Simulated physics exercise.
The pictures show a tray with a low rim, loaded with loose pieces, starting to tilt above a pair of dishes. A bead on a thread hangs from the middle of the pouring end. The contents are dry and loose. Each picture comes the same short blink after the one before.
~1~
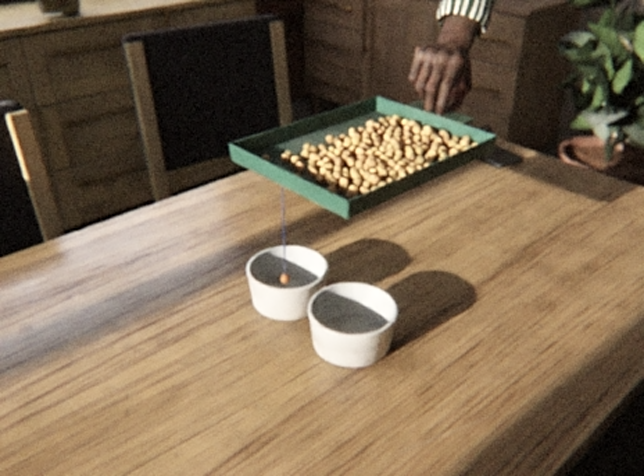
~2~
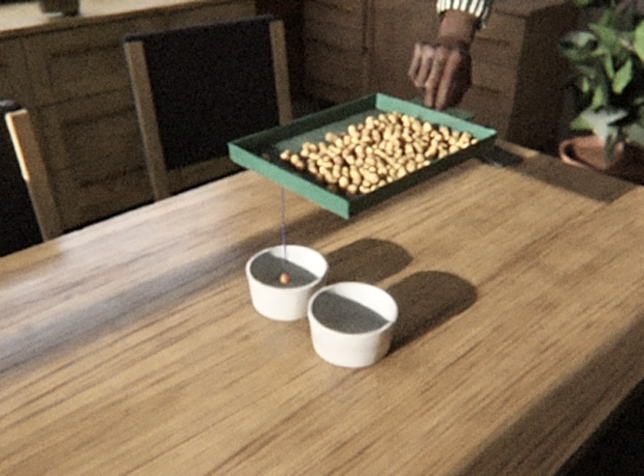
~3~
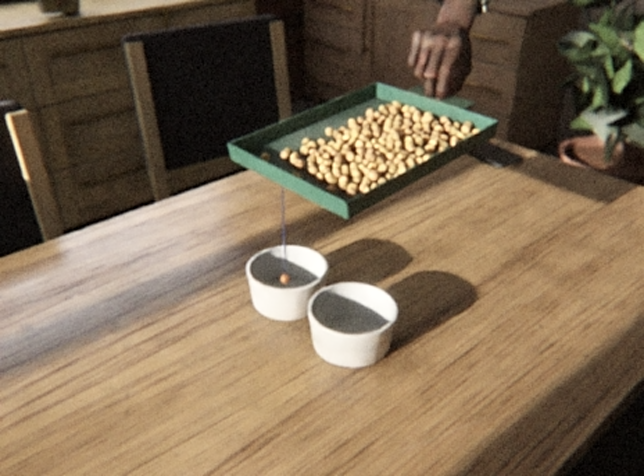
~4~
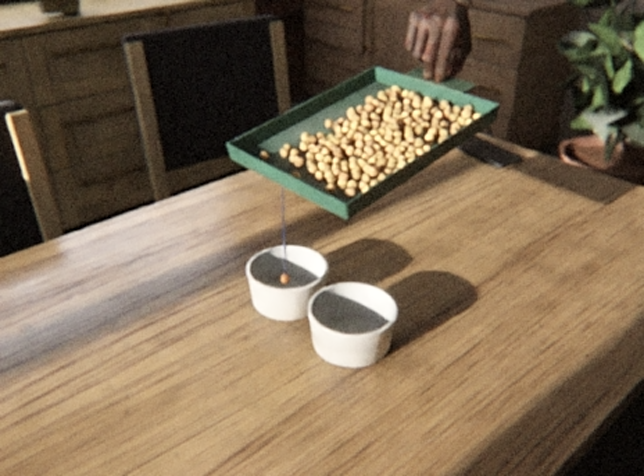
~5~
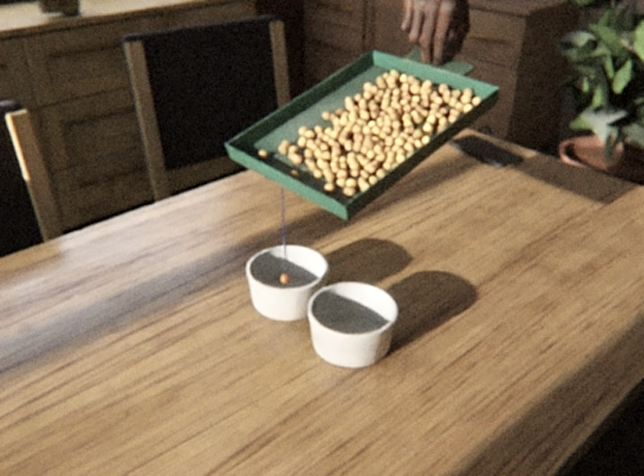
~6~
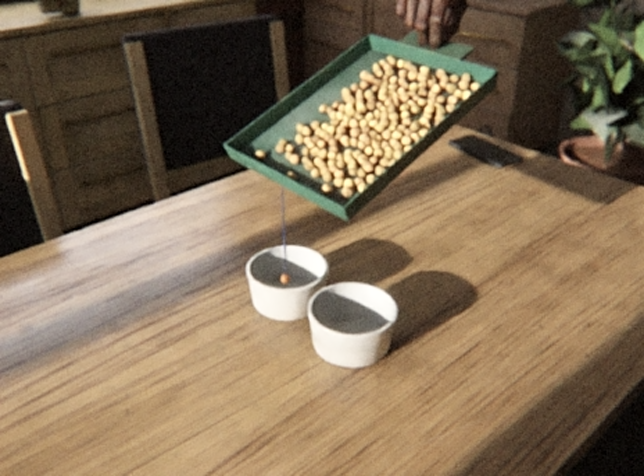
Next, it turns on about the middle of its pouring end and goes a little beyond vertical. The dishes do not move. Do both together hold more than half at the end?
In the dishes lies less than half of it.
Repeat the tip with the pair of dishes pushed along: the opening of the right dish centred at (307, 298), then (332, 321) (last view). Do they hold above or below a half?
First less than half, then below a half.
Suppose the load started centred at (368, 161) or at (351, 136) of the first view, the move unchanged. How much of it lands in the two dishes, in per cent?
The first gives 0 %, the second 0 %.
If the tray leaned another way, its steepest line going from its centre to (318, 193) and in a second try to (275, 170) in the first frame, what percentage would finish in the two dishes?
The first gives 10 %, the second 0 %.
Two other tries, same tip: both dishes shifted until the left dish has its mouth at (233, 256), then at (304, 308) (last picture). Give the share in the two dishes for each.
The first gives 10 %, the second 20 %.
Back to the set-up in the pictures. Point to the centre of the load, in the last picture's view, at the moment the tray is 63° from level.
Near (308, 147).
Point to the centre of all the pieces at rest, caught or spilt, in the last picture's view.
Near (241, 363).
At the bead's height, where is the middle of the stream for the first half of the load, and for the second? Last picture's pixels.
Early half (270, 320), late half (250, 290).
Just after the last frame, tray tipped steeply; almost all on the tray; just a few in the air.
A moment on, tray tipped right over; almost all on the tray; about a tenth outside both; just a few in the air.
Further on, tray tipped past a quarter turn; just a few in the left dish; almost all outside both; just a few in the air.
When it is over, tray tipped past a quarter turn; not one in the right dish; just a few in the left dish; almost all outside both.
